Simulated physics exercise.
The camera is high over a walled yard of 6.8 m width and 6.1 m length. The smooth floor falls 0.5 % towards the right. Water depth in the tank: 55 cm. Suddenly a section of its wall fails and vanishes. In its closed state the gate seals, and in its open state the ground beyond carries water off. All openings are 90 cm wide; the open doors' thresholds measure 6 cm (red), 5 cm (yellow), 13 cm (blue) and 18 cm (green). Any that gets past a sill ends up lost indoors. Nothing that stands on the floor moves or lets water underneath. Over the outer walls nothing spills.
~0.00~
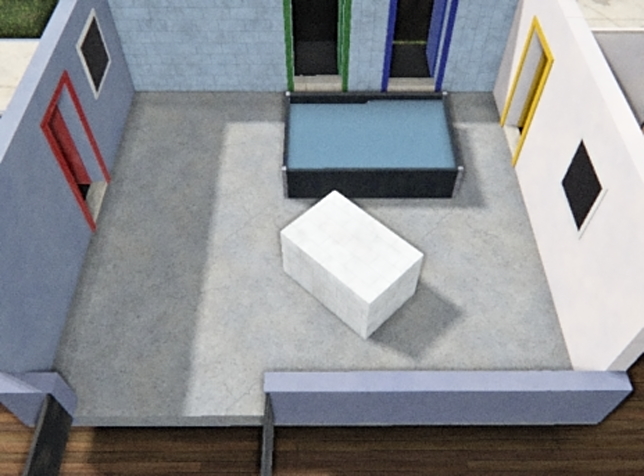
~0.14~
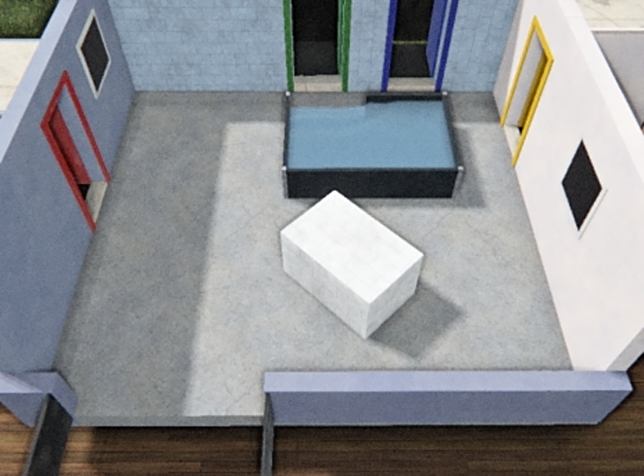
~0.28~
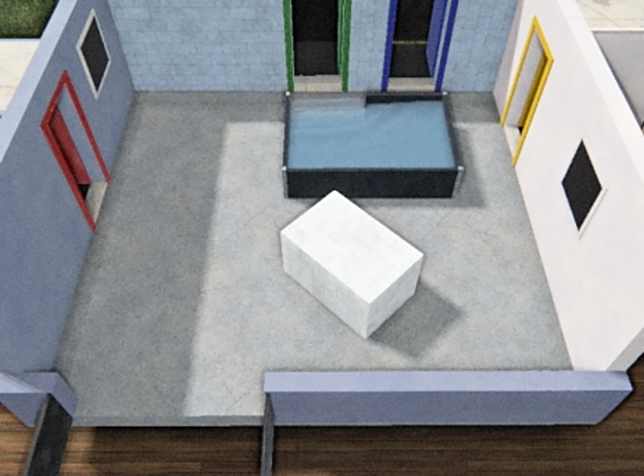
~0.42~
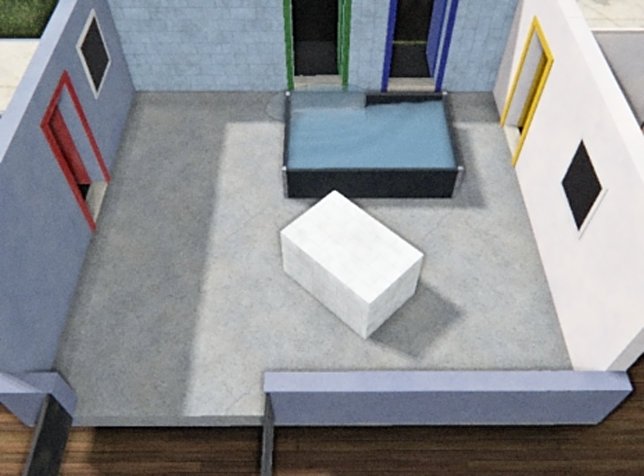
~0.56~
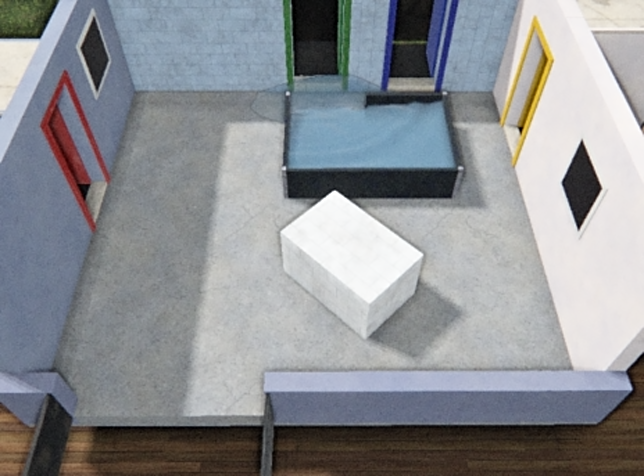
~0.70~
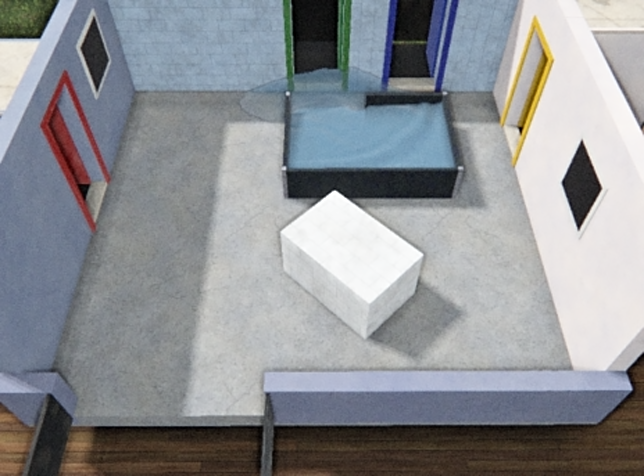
Water pours from the far side of a dark tank and spreads across the gray floor.
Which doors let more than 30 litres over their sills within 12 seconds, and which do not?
In the end at the red door the limit will hold; at the yellow door the limit will be broken; at the blue door the limit will hold; at the green door the limit will be broken.
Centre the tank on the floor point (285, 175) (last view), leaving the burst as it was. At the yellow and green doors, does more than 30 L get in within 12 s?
Lab note: Yellow door limit exceeded; green door limit not exceeded.
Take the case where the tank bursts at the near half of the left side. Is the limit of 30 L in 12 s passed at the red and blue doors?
Red door surpasses it, blue door doesn't reach it.
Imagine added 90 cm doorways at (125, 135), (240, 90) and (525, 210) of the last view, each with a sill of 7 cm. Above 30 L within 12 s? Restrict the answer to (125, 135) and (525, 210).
The first door gets there and the second falls short.
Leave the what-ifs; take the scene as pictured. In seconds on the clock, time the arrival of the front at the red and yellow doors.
Arrival: Red 2.8 s, yellow 2.0 s.
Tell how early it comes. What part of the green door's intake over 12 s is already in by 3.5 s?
Some 95 per cent by then.
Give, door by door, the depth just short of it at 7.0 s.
You'd get red at 5 cm, yellow at 8 cm, blue at 6 cm, and green at 14 cm.
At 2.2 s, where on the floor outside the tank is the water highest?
Look at roughly (316, 96).
After 1.4 s water covers 10 % of the floor and is deepest (41 cm) near (326, 96); red door not reached, yellow door not reached, blue door 9 cm at the sill, 0 L in, green door 42 cm at the sill, 95 L in.
After 2.2 s water covers 20 % of the floor and is deepest (36 cm) near (316, 96); red door not reached, yellow door 7 cm at the sill, 1 L in, blue door 7 cm at the sill, 0 L in, green door 37 cm at the sill, 215 L in.
After 3.5 s water covers 35 % of the floor and is deepest (27 cm) near (326, 96); red door 8 cm at the sill, 0 L in, yellow door 9 cm at the sill, 16 L in, blue door 8 cm at the sill, 0 L in, green door 27 cm at the sill, 304 L in.
After 7.0 s water covers 85 % of the floor and is deepest (14 cm) near (326, 96); red door 5 cm at the sill, 2 L in, yellow door 8 cm at the sill, 72 L in, blue door 6 cm at the sill, 0 L in, green door 14 cm at the sill, 328 L in.
After 12.0 s water covers 95 % of the floor and is deepest (8 cm) near (473, 396); red door 3 cm at the sill, 3 L in, yellow door 5 cm at the sill, 93 L in, blue door 4 cm at the sill, 0 L in, green door 7 cm at the sill, 328 L in.
